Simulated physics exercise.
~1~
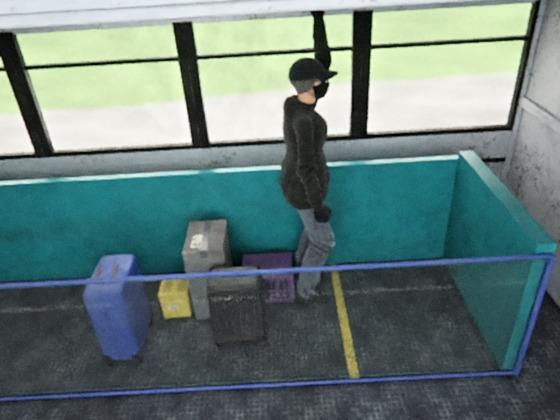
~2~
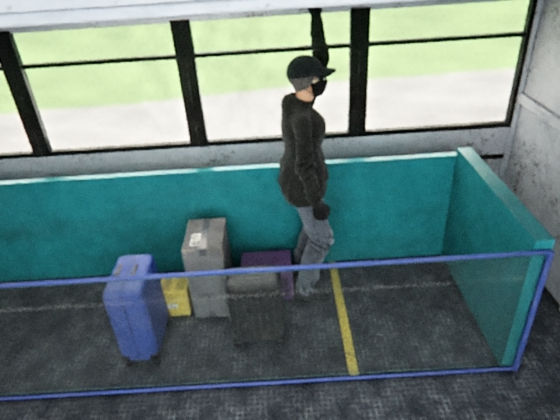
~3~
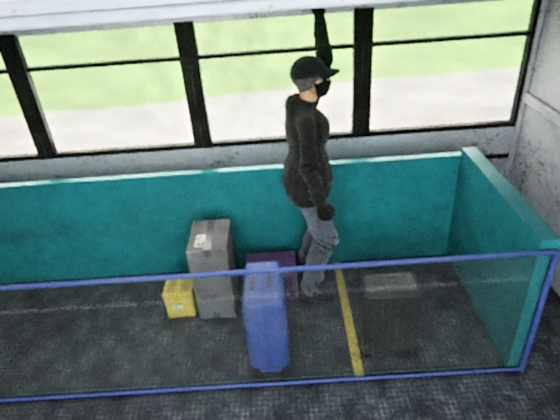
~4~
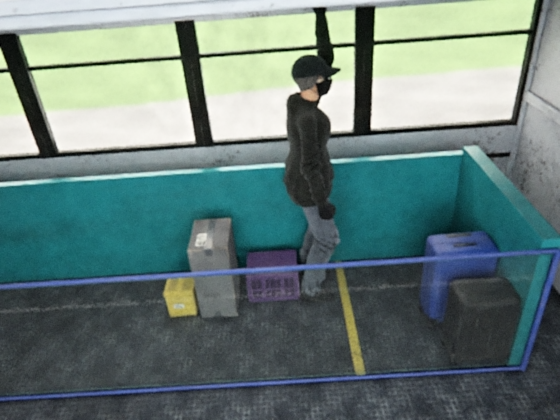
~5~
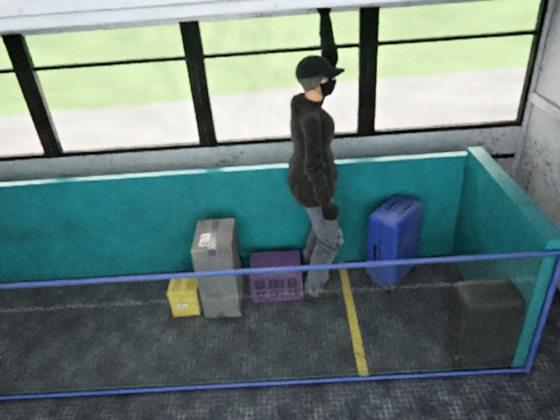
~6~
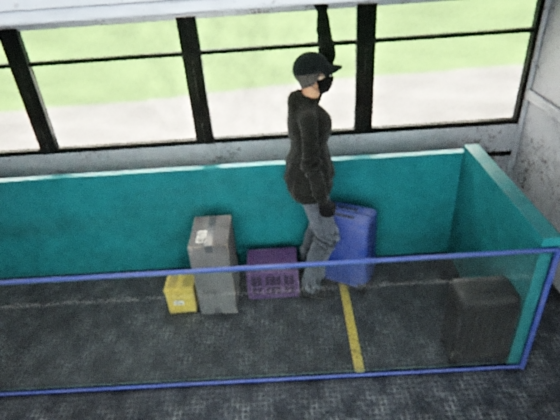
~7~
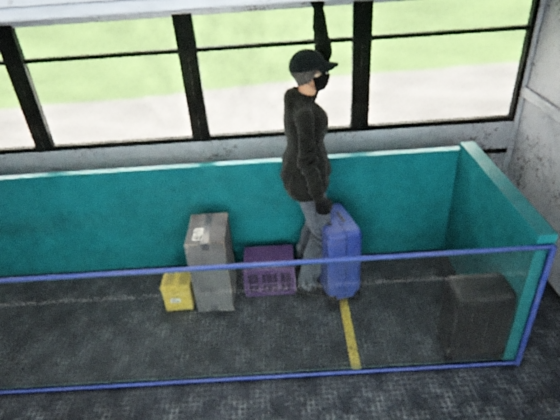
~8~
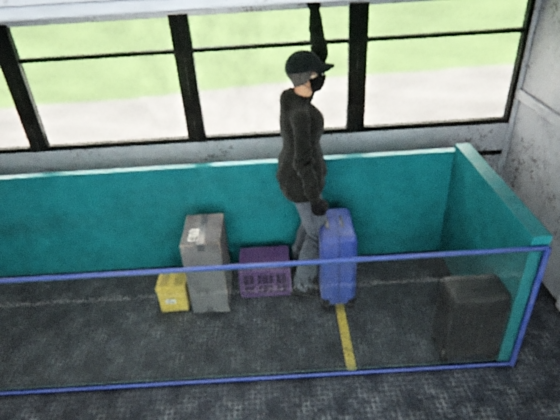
At the start, a masked person in a black cap and dark top stands braced in a teal-walled bay by tall windows, with a blue suitcase, a small black case, a yellow tub, a grey bag and a purple crate to the left of a yellow line. Both cases roll right, the black one leading, and cross the line. The blue case reaches the right end beside the black one, then rolls back left along the rear wall. It stops upright by the person's legs, near the line. The black case stays in the right corner, while the tub, bag and crate remain left of the line.
